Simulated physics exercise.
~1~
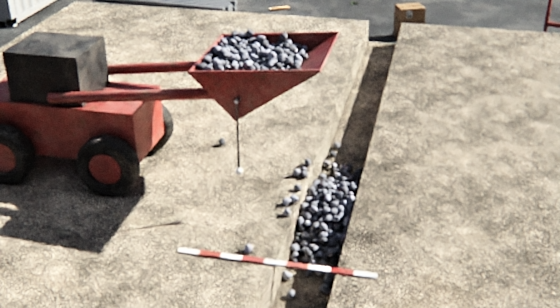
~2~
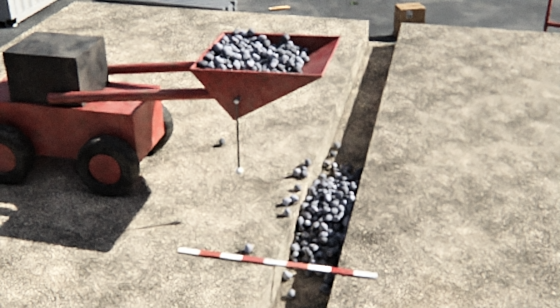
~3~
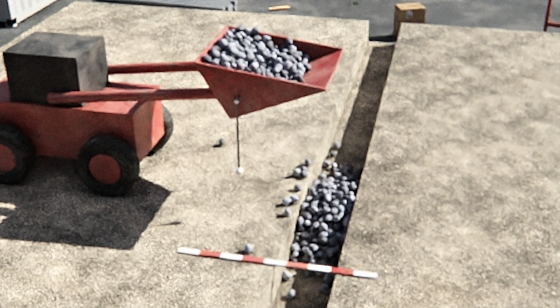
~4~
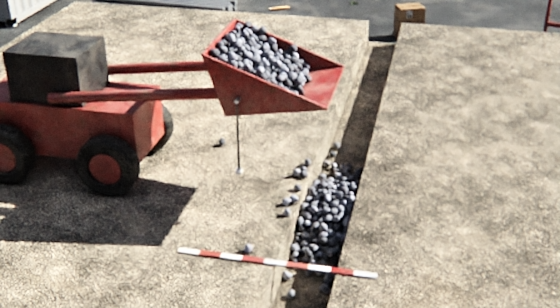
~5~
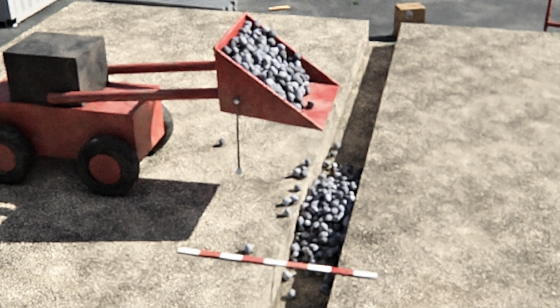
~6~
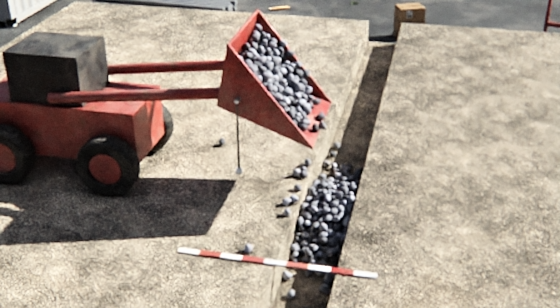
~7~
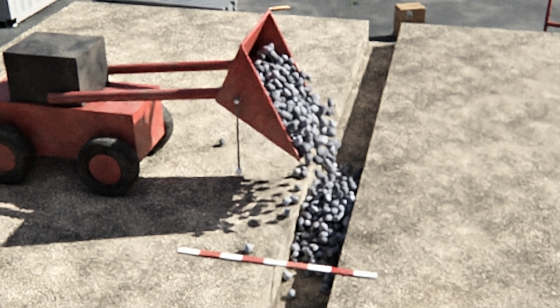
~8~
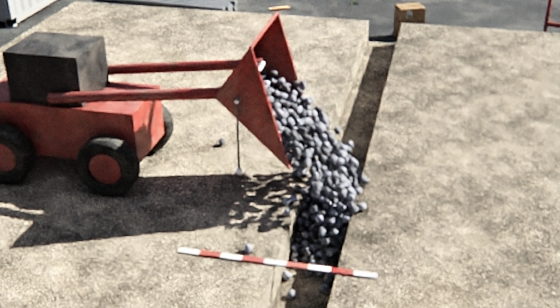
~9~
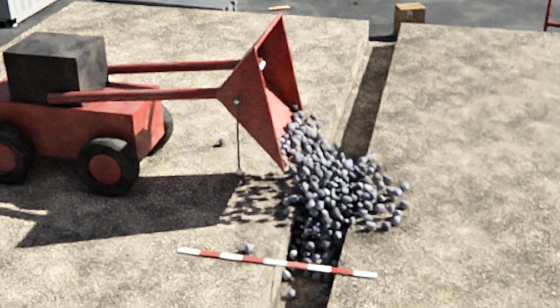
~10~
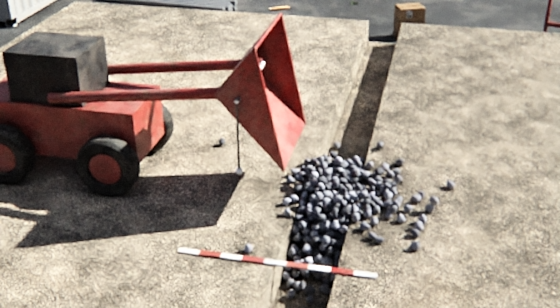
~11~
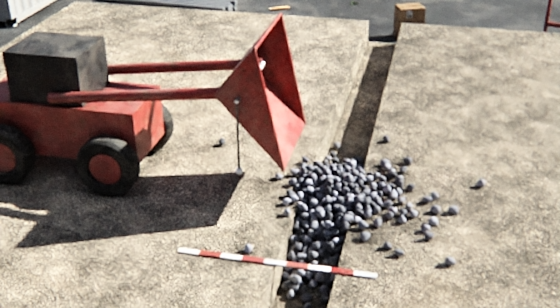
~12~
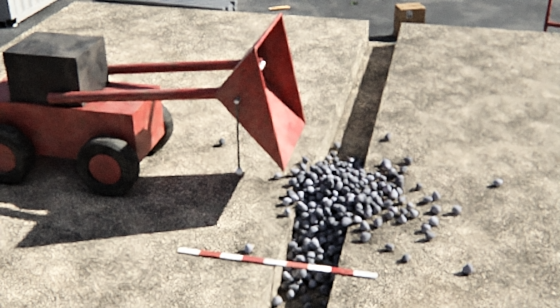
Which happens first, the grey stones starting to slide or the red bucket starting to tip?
The red bucket starts to tip first. The stones only begin to slide once it has already tilted some way forward.
A red bucket heaped with grey stones, held out on the arms of a red loader, hangs level at first beside a narrow trench that already holds a pile of similar stones. It begins to tip forward to the right, gently and then more steeply, and the stones slide toward its lower lip. They pour out in a thick stream, dropping into the trench and heaping up over it. The bucket stops, steeply tilted and empty, while some stones scatter across the ground on the far side. At the end a mound fills part of the trench, with a few stones lying short of it.
